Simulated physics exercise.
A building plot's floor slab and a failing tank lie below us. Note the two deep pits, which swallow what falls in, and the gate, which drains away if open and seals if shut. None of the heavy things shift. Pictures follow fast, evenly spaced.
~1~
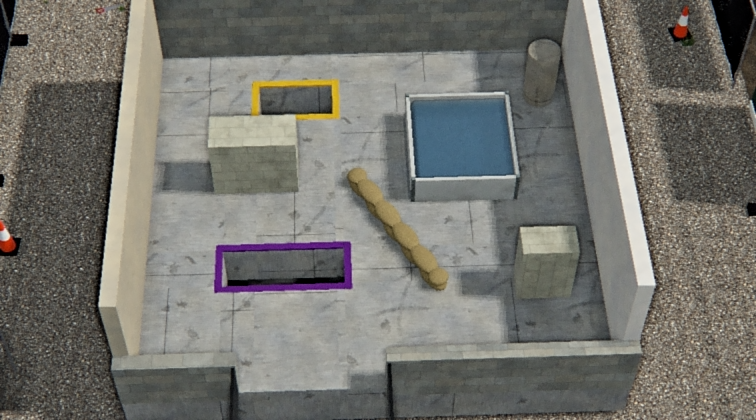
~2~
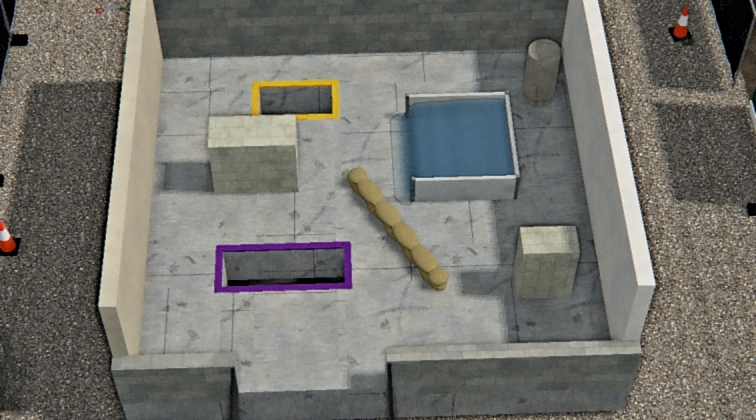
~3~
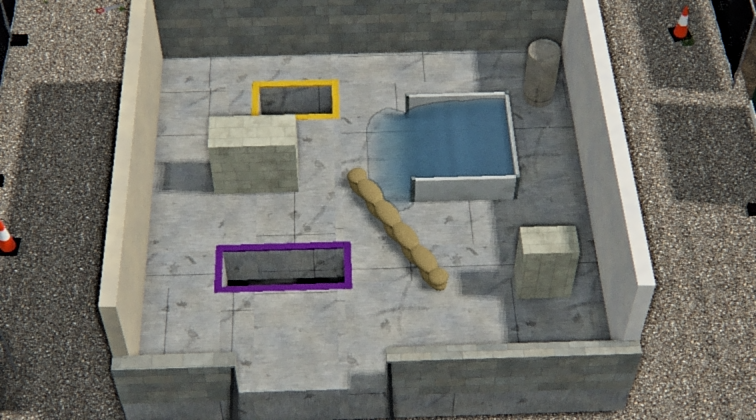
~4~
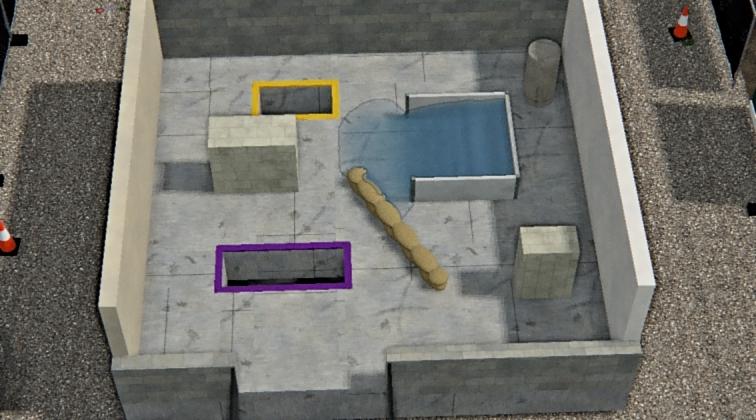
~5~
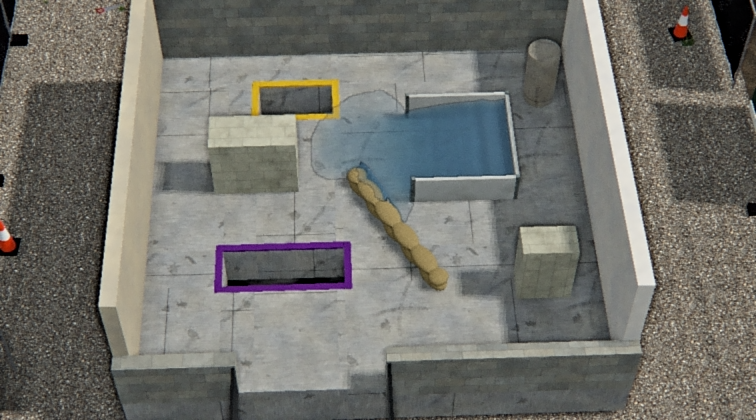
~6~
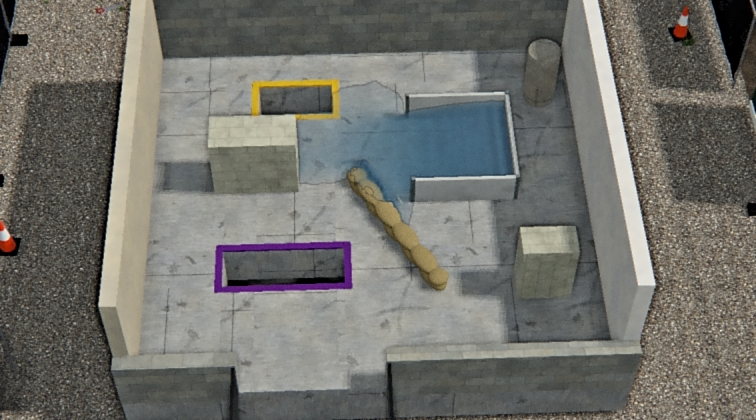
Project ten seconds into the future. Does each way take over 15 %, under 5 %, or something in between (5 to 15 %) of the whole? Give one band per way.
Result: The gate is nearly idle - draining beneath five per cent, the yellow pit is busy - draining past fifteen per cent, the purple pit is moderately busy - draining five to fifteen per cent.
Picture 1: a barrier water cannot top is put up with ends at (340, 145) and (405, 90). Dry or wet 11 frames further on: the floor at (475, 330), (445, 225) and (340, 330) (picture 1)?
One after the other: No water, awash, no water.
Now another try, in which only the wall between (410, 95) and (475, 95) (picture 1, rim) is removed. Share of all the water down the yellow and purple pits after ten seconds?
Estimates in per cent: Yellow 25, purple 2.
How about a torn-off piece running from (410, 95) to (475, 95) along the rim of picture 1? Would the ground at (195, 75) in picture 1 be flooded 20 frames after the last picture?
It would be soaked.
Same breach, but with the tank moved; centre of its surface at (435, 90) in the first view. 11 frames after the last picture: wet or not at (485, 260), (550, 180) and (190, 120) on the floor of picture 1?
Okay, first one high and dry, second one high and dry, last one got wet.
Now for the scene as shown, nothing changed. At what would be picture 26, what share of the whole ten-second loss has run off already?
It comes to around 45 per cent.
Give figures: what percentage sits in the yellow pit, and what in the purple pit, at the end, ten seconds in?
First 40 %, then 8 %.
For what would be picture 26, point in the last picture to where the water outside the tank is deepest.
Deepest spot: Around (164, 61).
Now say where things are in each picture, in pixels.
In the first frame, the water tank at (461, 138) is whole and still.
In the second frame, the front is at (405, 201), out from the gap at (412, 151).
In the third frame, water pours out at (412, 153) and has run to (387, 207).
In the fourth frame, water pours out at (412, 153) and has run to (365, 108).
In the fifth frame, water pours out at (412, 153) and has run to (334, 111).
In the sixth frame, the front is at a hidden place, out from the gap at (412, 154).
A moment on, water covers 15 % of the floor; the gate 0 %, the yellow pit 2 %, the purple pit 0 %.
Next, water covers 25 % of the floor; the gate 0 %, the yellow pit 11 %, the purple pit 1 %.
Then, water covers 40 % of the floor; the gate 0 %, the yellow pit 20 %, the purple pit 3 %.
Later, water covers 45 % of the floor; the gate 0 %, the yellow pit 30 %, the purple pit 5 %.
In the end, water covers 60 % of the floor; the gate 0 %, the yellow pit 41 %, the purple pit 7 %.
